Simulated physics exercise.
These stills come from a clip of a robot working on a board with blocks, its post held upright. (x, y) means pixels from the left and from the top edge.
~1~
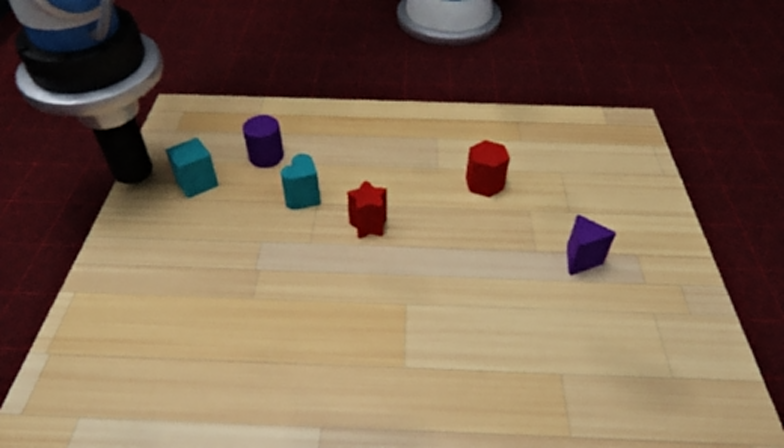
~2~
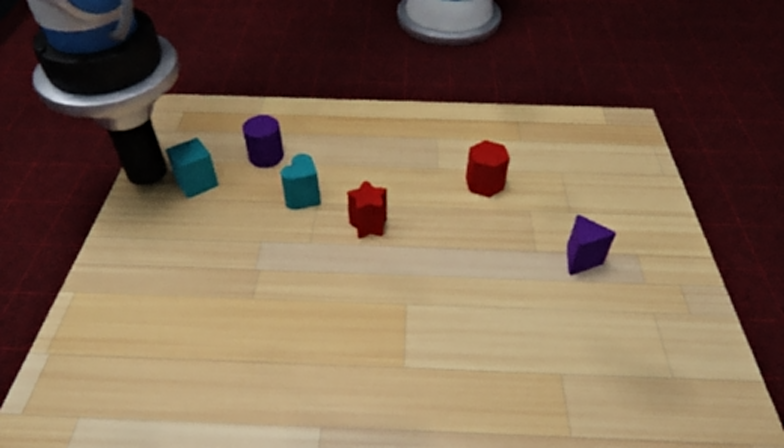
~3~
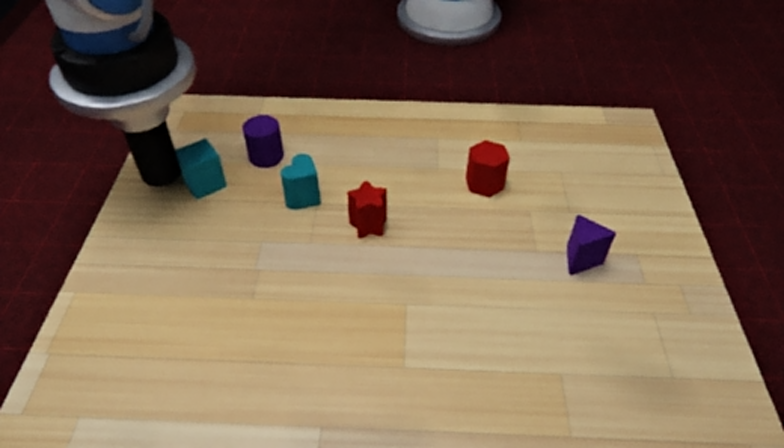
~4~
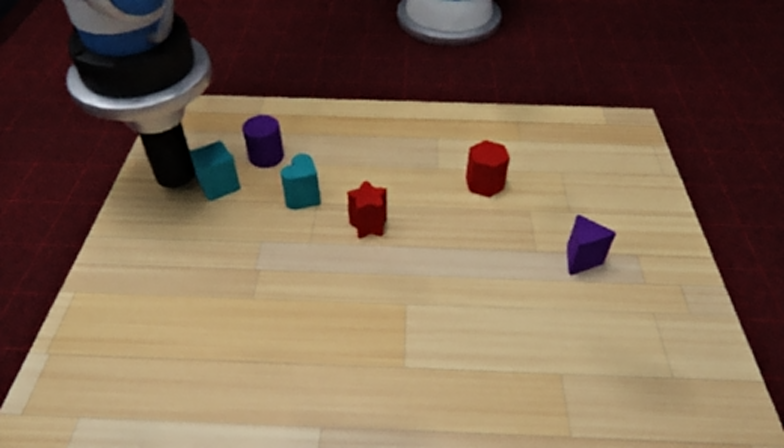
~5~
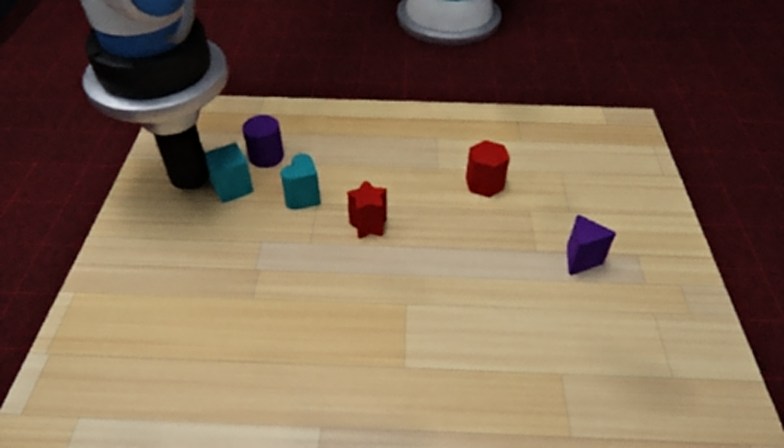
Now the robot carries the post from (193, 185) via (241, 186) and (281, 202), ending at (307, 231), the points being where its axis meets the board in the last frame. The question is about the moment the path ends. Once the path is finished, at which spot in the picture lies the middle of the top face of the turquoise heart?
Its top middle: (367, 178).
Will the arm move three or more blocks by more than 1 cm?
Yes.
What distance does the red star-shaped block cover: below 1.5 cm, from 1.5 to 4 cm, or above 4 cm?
By the end of the path, it will have gone between 1.5 and 4 cm.
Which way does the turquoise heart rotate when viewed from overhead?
Viewed from above: Anti-clockwise.
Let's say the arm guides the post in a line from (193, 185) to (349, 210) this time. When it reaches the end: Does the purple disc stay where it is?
Yes.
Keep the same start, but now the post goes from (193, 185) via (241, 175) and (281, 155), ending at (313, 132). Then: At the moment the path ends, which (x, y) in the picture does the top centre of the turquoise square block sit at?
It should be at (265, 159) by then.
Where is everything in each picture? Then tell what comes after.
The first picture shows post's lower end at (133, 171); turquoise square block at (188, 152); purple disc at (261, 125); turquoise heart at (300, 167); red star-shaped block at (368, 194).
The second picture shows post at (148, 172); blocks still.
The third picture shows post at (162, 174); turquoise square block at (197, 153).
The fourth picture shows post at (176, 175); turquoise square block at (211, 155).
The fifth picture shows post at (190, 176); turquoise square block at (225, 157); purple disc at (261, 125); turquoise heart at (300, 167); red star-shaped block at (368, 194).
On the path given first. One third of the way, post at (239, 177); turquoise square block at (268, 165), turned 35° clockwise.
Two thirds of the way, post at (280, 194); turquoise square block at (313, 182), turned 35° clockwise; turquoise heart at (347, 178), turned 25° anticlockwise.
At the end, post at (306, 222); turquoise square block at (348, 201); purple disc still; turquoise heart at (367, 178), turned 65° anticlockwise; red star-shaped block at (386, 201), turned 10° clockwise.
